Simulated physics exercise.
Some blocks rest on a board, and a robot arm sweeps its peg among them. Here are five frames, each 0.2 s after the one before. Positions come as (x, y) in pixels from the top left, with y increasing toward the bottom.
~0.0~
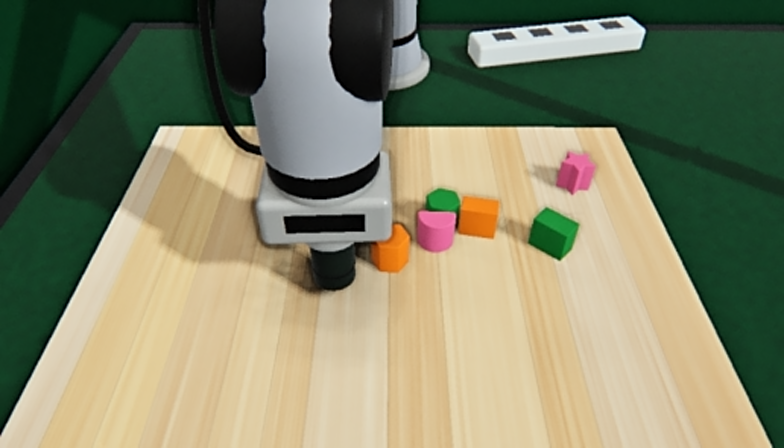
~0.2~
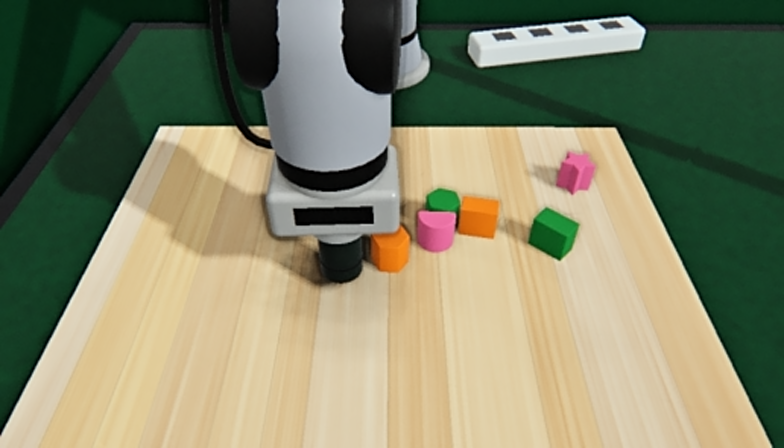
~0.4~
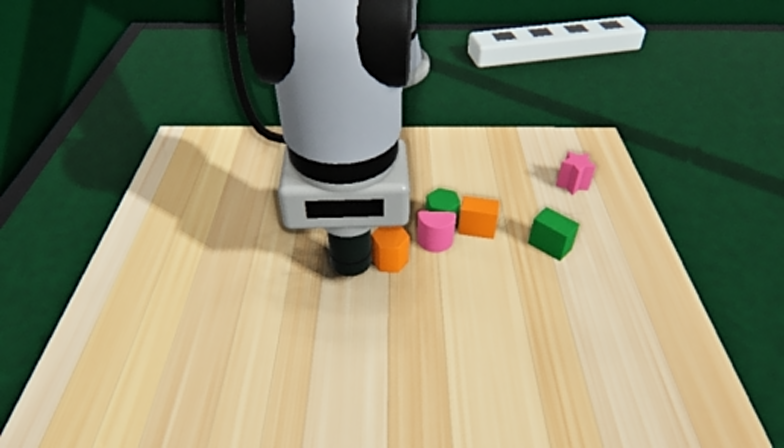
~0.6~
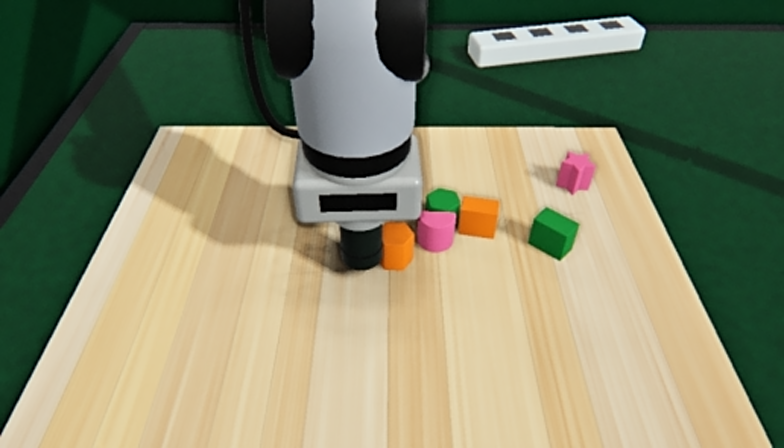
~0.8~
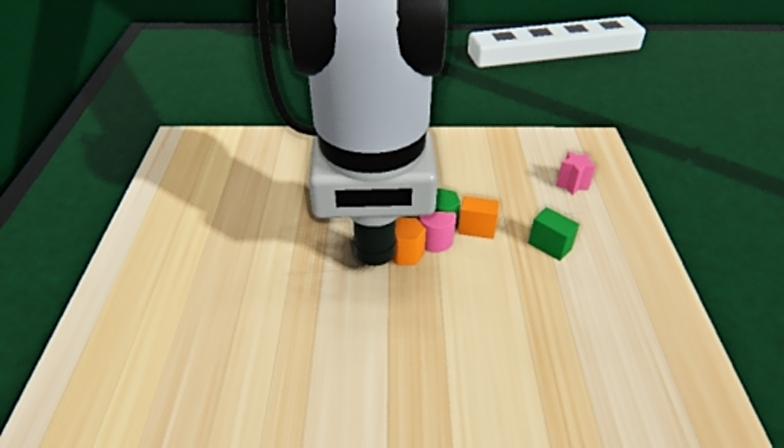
On a wooden board scattered with colored blocks, a robot arm moved its dark peg to the right and slightly away, then nudged an orange block a short way right beside a pink one.
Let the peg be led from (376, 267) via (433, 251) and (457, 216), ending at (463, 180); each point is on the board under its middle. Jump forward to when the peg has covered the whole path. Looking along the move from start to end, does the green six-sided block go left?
It seems so.
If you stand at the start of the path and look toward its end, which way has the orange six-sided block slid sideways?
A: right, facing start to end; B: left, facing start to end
I choose A.
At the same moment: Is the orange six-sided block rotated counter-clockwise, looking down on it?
Final answer: No.
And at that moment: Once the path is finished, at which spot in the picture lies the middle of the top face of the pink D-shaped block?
It is going to be at (527, 205).
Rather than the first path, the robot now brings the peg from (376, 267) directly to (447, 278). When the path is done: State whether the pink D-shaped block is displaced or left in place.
Once the path is done, it is somewhere new.
What follows on the original path. One third of the way, peg at (434, 237); orange six-sided block at (466, 215); pink D-shaped block at (497, 210), turned 15° clockwise; green six-sided block at (448, 194), turned 30° anticlockwise; orange rectangle at (491, 195).
Two thirds of the way, peg at (459, 201); orange six-sided block at (495, 198), turned 40° clockwise; pink D-shaped block at (527, 205), turned 30° clockwise; green six-sided block at (452, 169), turned 65° anticlockwise; orange rectangle at (504, 182), turned 15° clockwise.
At the end, peg at (465, 166); orange six-sided block at (495, 198), turned 45° clockwise; pink D-shaped block at (527, 205), turned 30° clockwise; green six-sided block at (441, 142), turned 140° anticlockwise; orange rectangle at (504, 182), turned 15° clockwise.
